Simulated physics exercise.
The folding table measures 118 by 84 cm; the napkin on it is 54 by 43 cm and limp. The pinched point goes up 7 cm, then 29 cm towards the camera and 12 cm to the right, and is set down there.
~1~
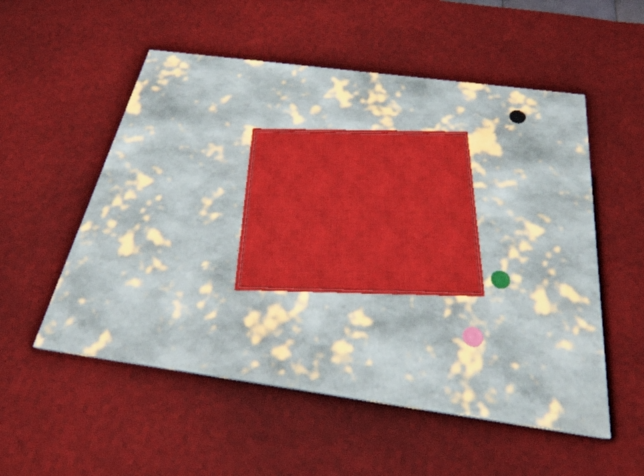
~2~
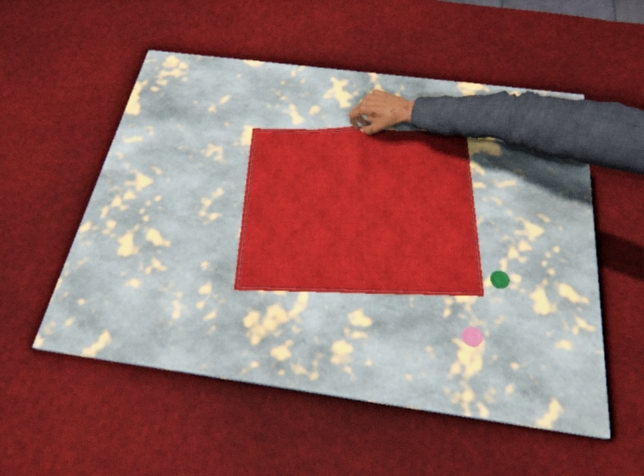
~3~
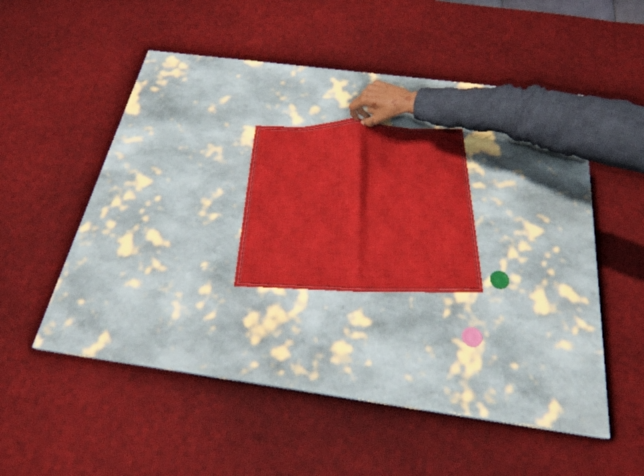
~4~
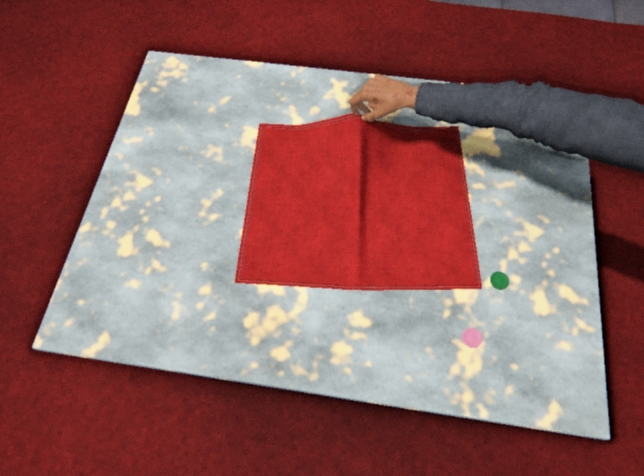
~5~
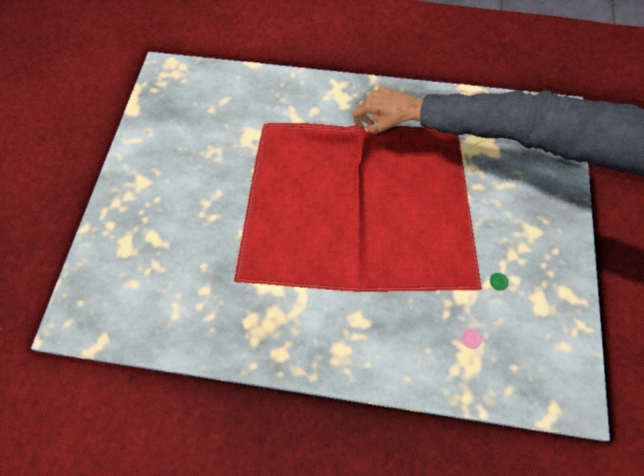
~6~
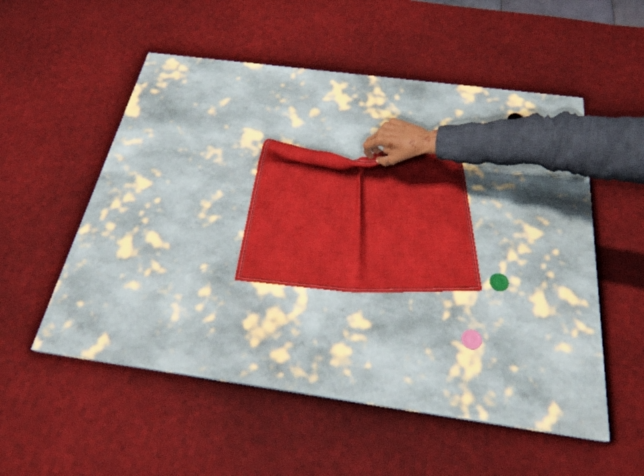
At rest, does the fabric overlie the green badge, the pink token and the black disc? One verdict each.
Result: Green badge remains in the open, pink token stays uncovered, black disc remains in the open.
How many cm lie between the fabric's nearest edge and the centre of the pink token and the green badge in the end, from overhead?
About 10 cm, 4 cm.
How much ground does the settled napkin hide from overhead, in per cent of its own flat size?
About 55 %.
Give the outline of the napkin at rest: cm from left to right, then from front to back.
Some 54 cm across and 32 cm deep.
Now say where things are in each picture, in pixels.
In the first frame, shows, green badge (501, 279); pink token (473, 337); black disc (518, 116); napkin corners (235, 290) (253, 129) (467, 132) (484, 297); highest point 0 cm, lowest 0 cm.
In the second frame, shows, napkin corners (234, 290) (253, 129); grip (359, 127); highest point 2 cm, lowest 0 cm.
In the third frame, shows, napkin corners (234, 286) (256, 127); grip (359, 119); highest point 5 cm, lowest 0 cm.
In the fourth frame, shows, napkin corners (235, 283) (260, 124); grip (360, 114); highest point 7 cm, lowest 0 cm.
In the fifth frame, shows, napkin corners (234, 282) (264, 124); grip (363, 126); highest point 7 cm, lowest 0 cm.
In the sixth frame, shows, napkin corners (235, 280) (280, 143) (459, 126) (482, 291); grip (373, 157); highest point 8 cm, lowest 0 cm.
Next, 60 % of it is down, spanning 54 by 37 cm, above no small thing.
Then, 55 % of it is down, spanning 54 by 33 cm, above no small thing.
After that, 55 % of it is down, spanning 54 by 33 cm, above no small thing.
Later, 55 % of it is down, spanning 54 by 33 cm, above no small thing.
At the end, 55 % of it is down, spanning 54 by 33 cm, above no small thing.
